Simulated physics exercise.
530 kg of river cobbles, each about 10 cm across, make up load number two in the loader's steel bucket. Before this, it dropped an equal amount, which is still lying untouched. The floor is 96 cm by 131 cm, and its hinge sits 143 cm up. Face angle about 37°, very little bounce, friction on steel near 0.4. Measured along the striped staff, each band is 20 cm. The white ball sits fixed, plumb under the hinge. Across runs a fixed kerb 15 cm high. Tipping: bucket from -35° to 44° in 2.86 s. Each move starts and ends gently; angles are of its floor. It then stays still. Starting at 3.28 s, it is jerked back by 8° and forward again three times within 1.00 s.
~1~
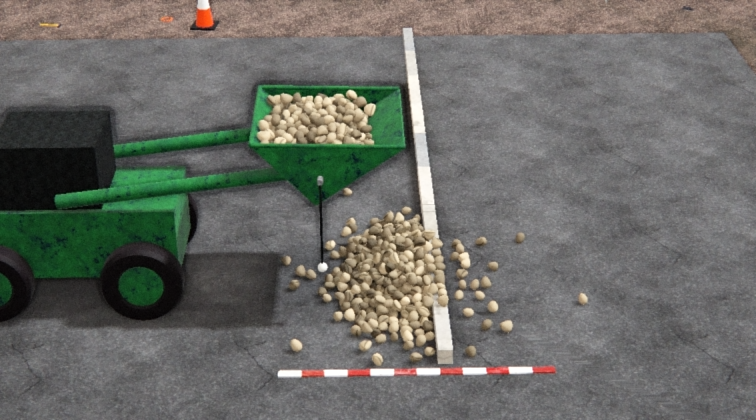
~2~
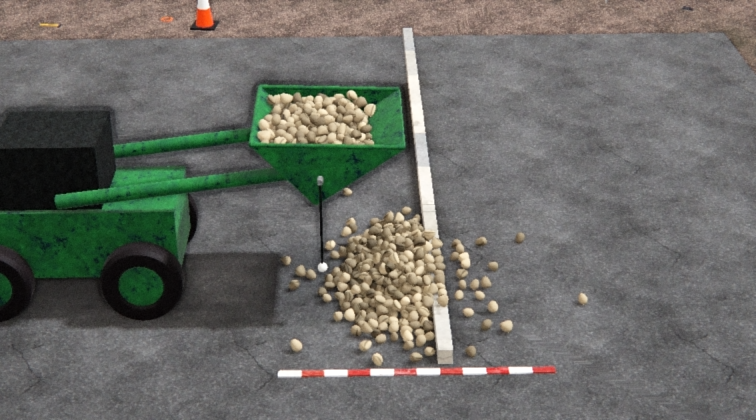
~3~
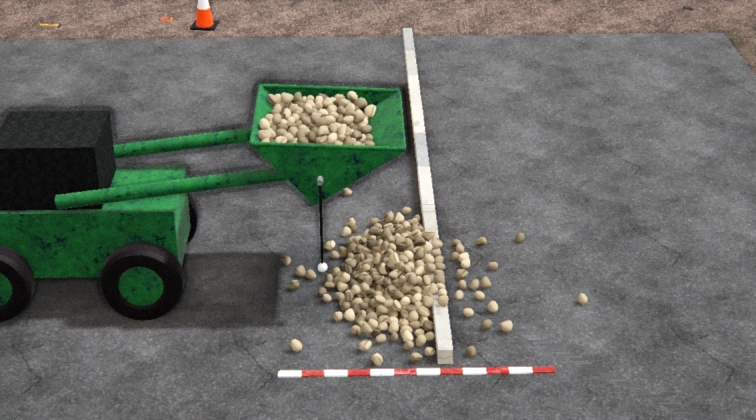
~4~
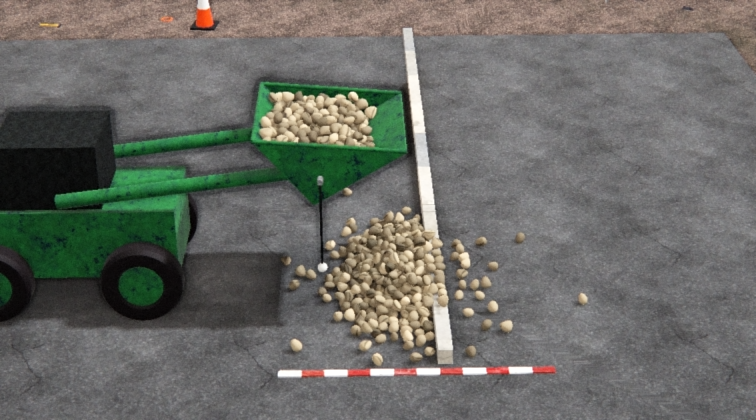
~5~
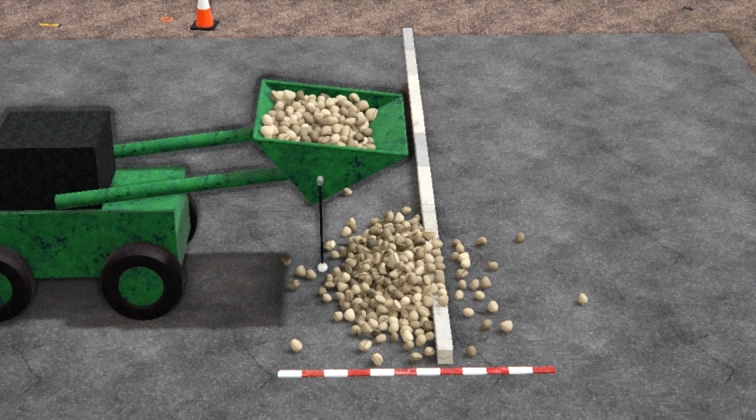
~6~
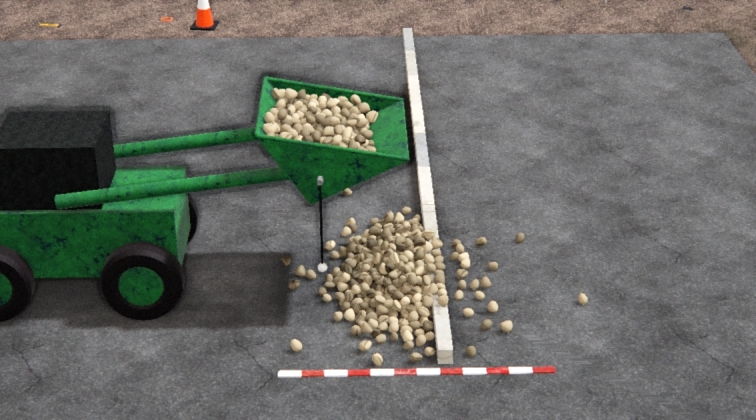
A green loader slowly tilts its stone-filled bucket slightly forward beside a pile of stones.
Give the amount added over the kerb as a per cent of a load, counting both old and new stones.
About 48 per cent of a load.
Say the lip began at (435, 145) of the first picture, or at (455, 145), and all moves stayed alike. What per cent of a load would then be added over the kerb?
Roughly 85 and 95 percent, in that order.
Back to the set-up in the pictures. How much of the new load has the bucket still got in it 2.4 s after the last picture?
Reading: Near 0 % of the load.
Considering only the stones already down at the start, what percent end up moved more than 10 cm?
10 %.
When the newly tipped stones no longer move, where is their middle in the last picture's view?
Their centre rests close to (436, 266).
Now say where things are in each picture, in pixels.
In the first frame, the bucket is at -35°, its lip at (405, 147); the top of the load is at (300, 106). The earlier load is highest near (400, 254), 29 cm above ground level, 95 % on this side of the kerb, 5 % over the kerb.
In the second frame, the bucket is at -35°, its lip at (405, 148); the top of the load is at (300, 106).
The third frame shows lip at (406, 149), floor tilted -33°, highest stones at (294, 107).
The fourth frame shows lip at (406, 152), floor tilted -32°, highest stones at (295, 106).
In the fifth frame, the bucket is at -29°, its lip at (408, 155); the top of the load is at (292, 106).
The sixth frame shows lip at (409, 159), floor tilted -26°, highest stones at (291, 102).
Then, 1.5 s after the last picture the floor is at 32°; in per cent of one load, 75 in the bucket, 119 on this side of the kerb, 5 over the kerb; the foremost stones are at (506, 284).
Then, 2.4 s after the last picture the floor is at 44°; in per cent of one load, 0 in the bucket, 158 on this side of the kerb, 42 over the kerb; the foremost stones are at (551, 273).
Then, 4.1 s after the last picture the floor is at 44°; in per cent of one load, 0 in the bucket, 147 on this side of the kerb, 53 over the kerb; the foremost stones are at (577, 268).
Then, 7.0 s after the last picture the floor is at 44°; in per cent of one load, 0 in the bucket, 147 on this side of the kerb, 53 over the kerb; the foremost stones are at (577, 268). Net gain over the kerb, 48.
